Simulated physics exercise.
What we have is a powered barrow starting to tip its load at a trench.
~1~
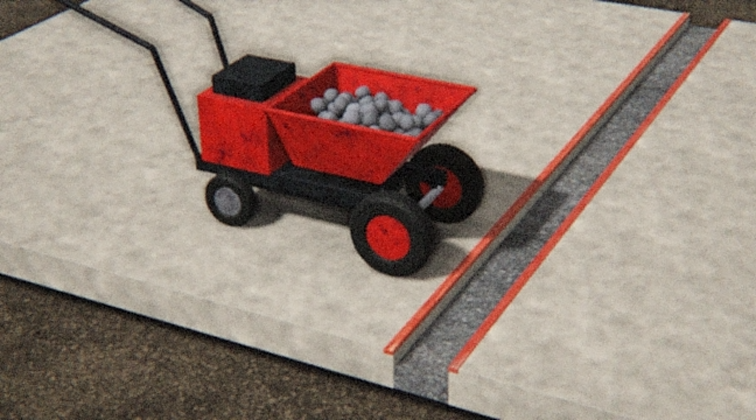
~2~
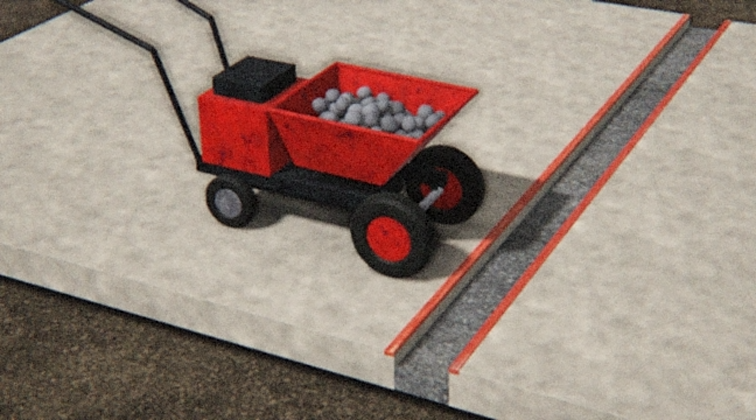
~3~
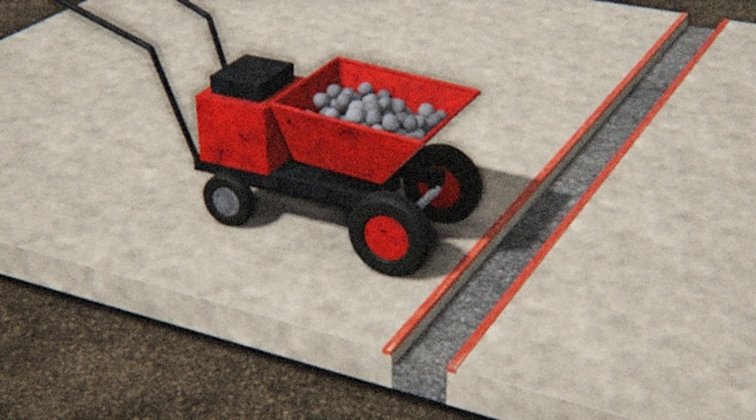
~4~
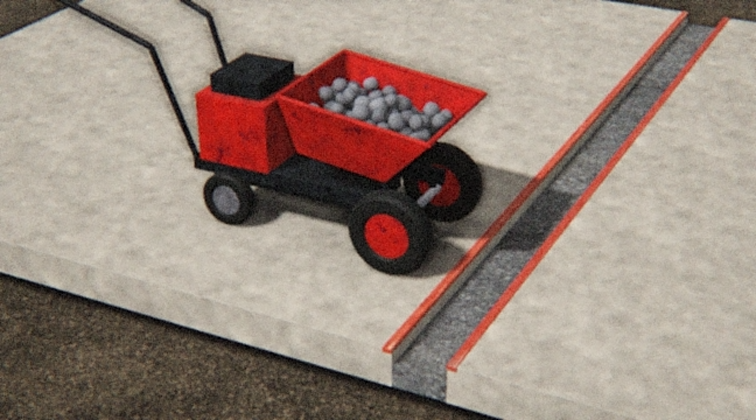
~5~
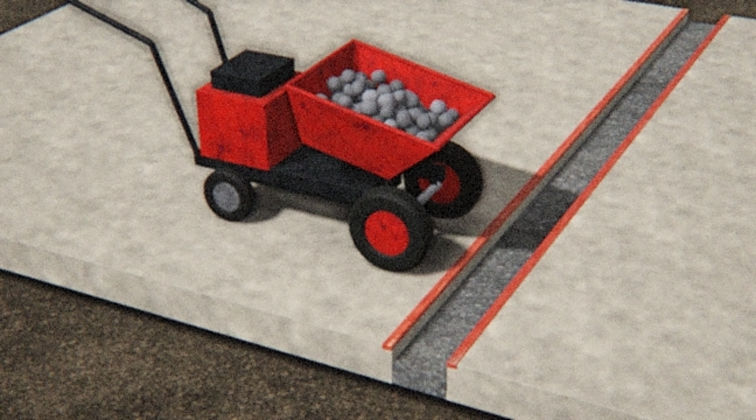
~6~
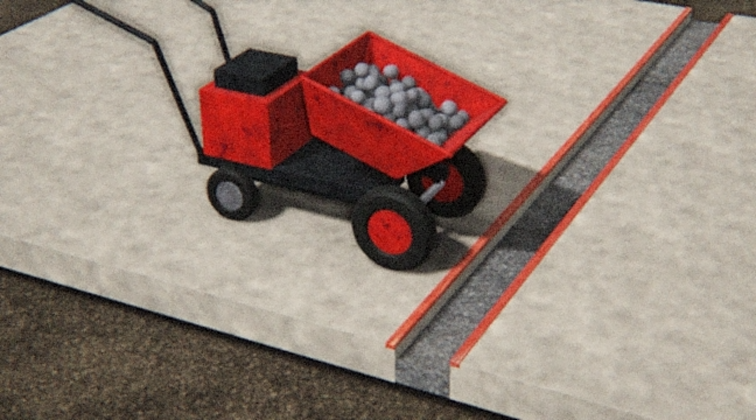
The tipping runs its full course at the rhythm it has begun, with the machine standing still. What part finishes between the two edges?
It catches under half.
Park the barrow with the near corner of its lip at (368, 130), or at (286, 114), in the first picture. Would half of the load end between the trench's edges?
In turn: More than half; below a half.
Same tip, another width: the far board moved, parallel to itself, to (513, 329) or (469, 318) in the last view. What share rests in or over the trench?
Roughly 50 per cent, and 0 per cent.
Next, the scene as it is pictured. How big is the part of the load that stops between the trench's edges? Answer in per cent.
Close to 5 per cent.
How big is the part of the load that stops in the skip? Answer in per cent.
Close to 20 per cent.
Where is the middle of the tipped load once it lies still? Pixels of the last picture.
Around (563, 266).
Soon, skip tipped steeply; all in the skip.
A while on, skip tipped right over; most in the skip; about a quarter beyond it; a stray few falling.
Towards the end, skip tipped right over; about a quarter in the skip; a stray few in or heaped over the trench; most beyond it.
Finally, skip tipped right over; about a quarter in the skip; a stray few in or heaped over the trench; most beyond it.
